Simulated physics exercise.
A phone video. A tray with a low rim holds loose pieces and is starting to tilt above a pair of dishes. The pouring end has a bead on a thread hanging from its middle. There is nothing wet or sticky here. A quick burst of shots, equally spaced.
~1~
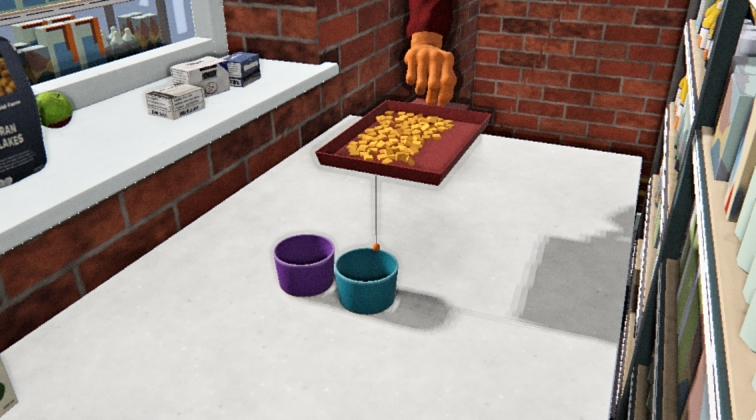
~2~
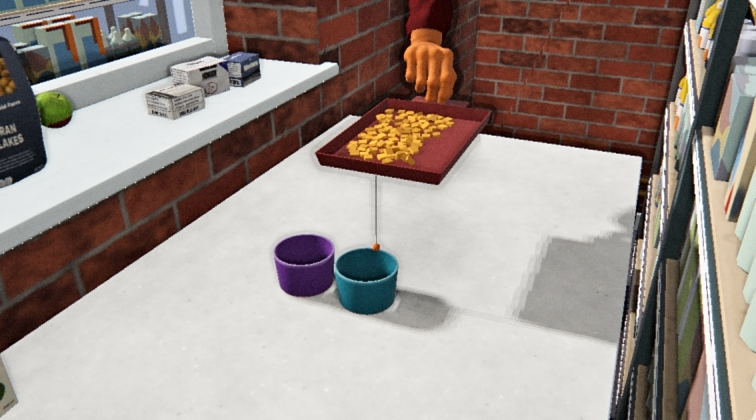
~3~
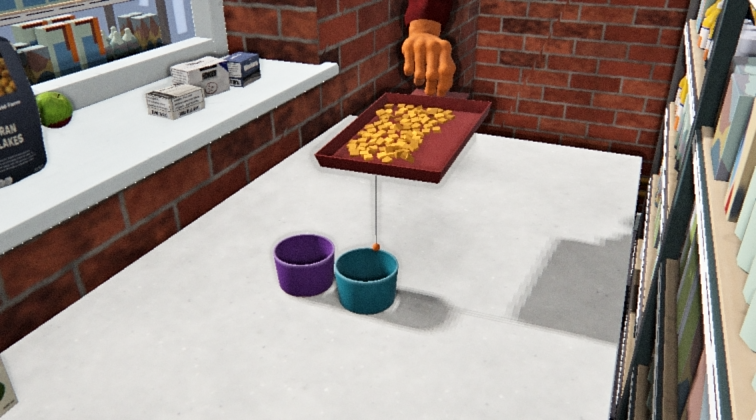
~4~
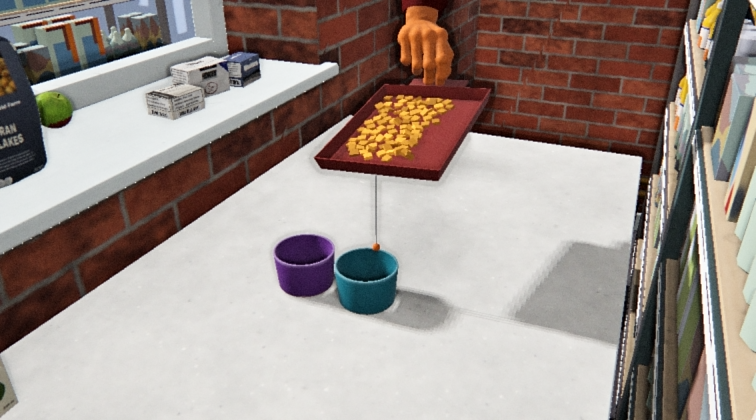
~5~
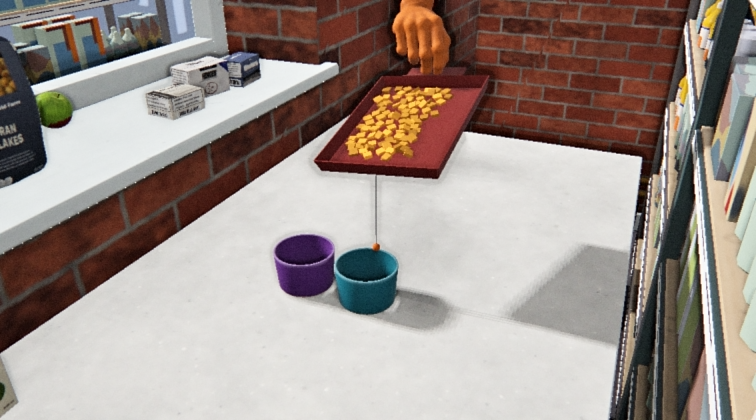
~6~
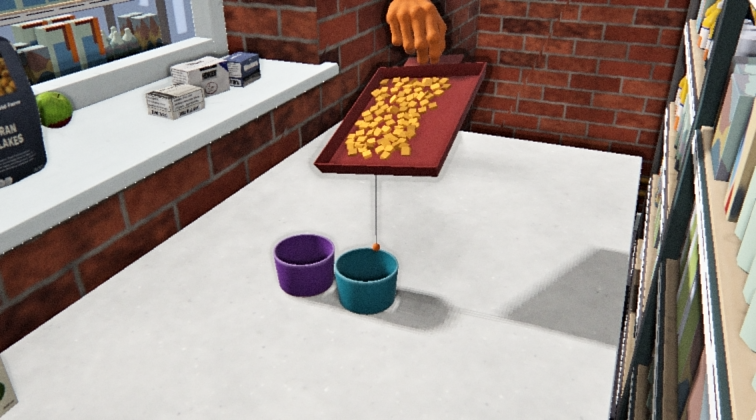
A hand raises the far end of a red tray, tilting its small golden pieces toward the viewer.
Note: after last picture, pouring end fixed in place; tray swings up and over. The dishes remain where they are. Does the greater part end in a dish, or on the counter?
So the dishes mostly succeed at catching it, really.
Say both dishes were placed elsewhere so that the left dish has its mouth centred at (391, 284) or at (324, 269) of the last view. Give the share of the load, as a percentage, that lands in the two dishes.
Trial 1 near 0 percent, trial 2 near 30 percent.
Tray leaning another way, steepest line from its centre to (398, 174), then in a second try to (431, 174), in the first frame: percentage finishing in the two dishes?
The first try would leave around 20 per cent there, the second around 0 per cent.
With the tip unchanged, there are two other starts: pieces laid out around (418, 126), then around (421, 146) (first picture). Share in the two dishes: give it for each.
First case: Some 70 %; second case: Some 70 %.
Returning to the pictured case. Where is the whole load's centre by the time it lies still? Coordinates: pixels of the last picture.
Resting centre, last picture - approx. (316, 278).
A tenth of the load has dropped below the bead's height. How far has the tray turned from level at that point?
80°.
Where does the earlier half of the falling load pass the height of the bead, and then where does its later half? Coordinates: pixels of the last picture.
Around (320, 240) at first; around (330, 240) after that.
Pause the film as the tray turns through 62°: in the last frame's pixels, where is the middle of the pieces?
In the last view, the load is centred close to (347, 139).
Just after the last frame, tray tipped steeply; every one on the tray.
A moment on, tray tipped right over; roughly half on the tray; just a few in the right dish; roughly a quarter in the left dish; about a tenth outside both; about a tenth in the air.
Further on, tray tipped past a quarter turn; about a tenth in the right dish; roughly two thirds in the left dish; roughly a quarter outside both.
When it is over, tray tipped past a quarter turn; about a tenth in the right dish; roughly two thirds in the left dish; roughly a quarter outside both.
